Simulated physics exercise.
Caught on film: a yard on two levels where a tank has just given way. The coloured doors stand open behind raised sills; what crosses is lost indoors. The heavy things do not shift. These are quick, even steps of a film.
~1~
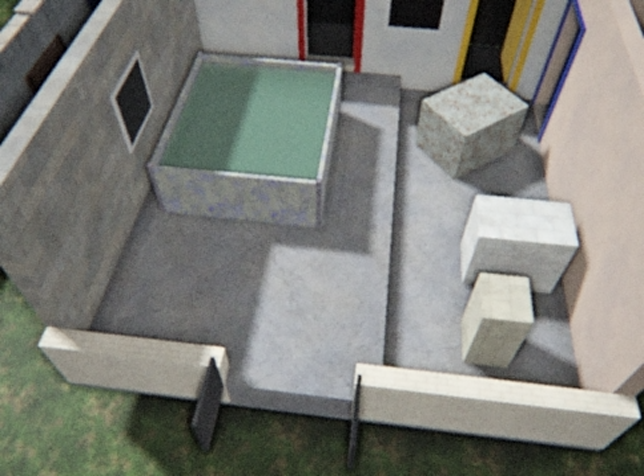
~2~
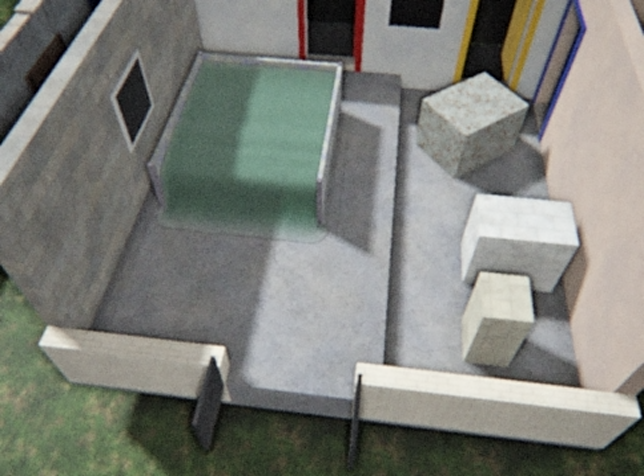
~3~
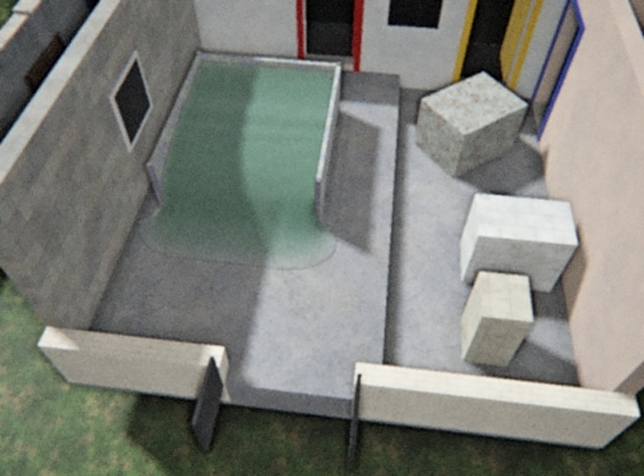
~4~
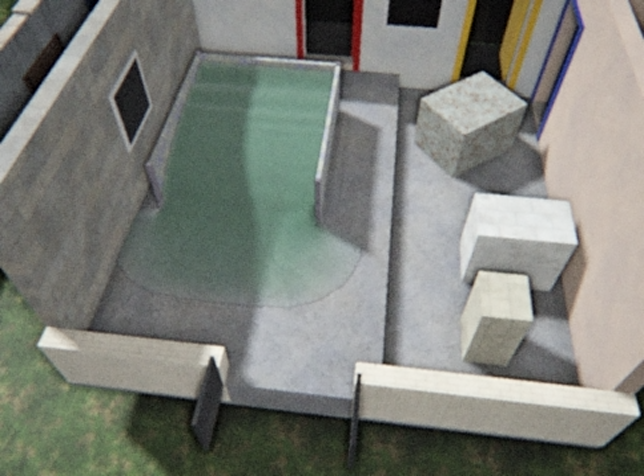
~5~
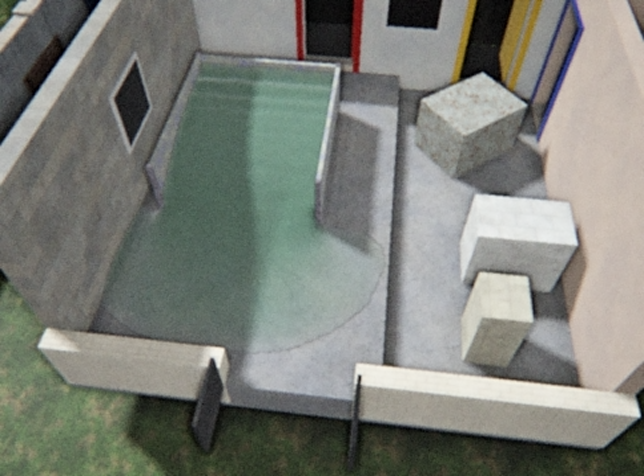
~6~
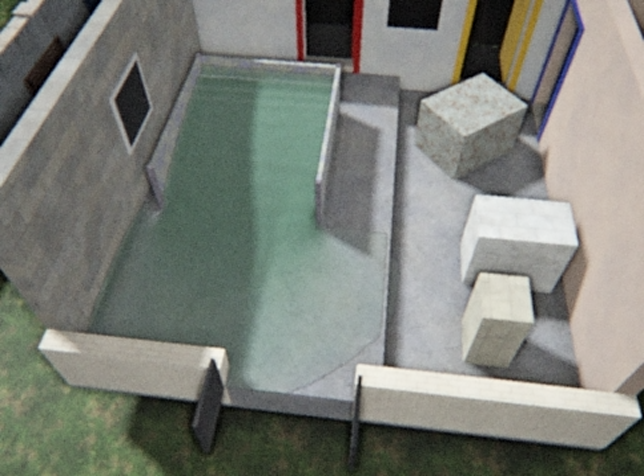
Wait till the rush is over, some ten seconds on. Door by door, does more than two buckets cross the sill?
One by one: The blue door takes more than that; the yellow door stays under that; the red door stays under that.
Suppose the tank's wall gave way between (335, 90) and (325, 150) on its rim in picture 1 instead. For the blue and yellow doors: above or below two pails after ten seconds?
Then: The blue door floods, the yellow door floods.
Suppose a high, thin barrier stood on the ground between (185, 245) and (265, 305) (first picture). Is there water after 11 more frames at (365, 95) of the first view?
Verdict: No water.
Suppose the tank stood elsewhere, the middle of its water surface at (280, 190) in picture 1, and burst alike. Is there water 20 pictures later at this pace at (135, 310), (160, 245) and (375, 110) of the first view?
In that order: Awash, wet, clear.
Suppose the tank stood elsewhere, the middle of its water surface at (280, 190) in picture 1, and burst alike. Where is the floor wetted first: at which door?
That is the red-painted one.
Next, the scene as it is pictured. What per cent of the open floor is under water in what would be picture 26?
About 45 per cent.
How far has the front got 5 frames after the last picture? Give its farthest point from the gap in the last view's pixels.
I would point to (482, 406).
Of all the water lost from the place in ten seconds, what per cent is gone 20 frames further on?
Roughly 65 per cent.
A moment on, water covers 35 % of the floor; the blue door not reached, the yellow door not reached, the red door not reached.
Next, water covers 40 % of the floor; the blue door not reached, the yellow door not reached, the red door not reached.
Then, water covers 45 % of the floor; the blue door not reached, the yellow door not reached, the red door not reached.
Later, water covers 85 % of the floor; the blue door wet at the sill, nothing in, the yellow door wet at the sill, nothing in, the red door wet at the sill, nothing in.
In the end, water covers 90 % of the floor; the blue door far over two buckets in, the yellow door wet at the sill, nothing in, the red door wet at the sill, nothing in.
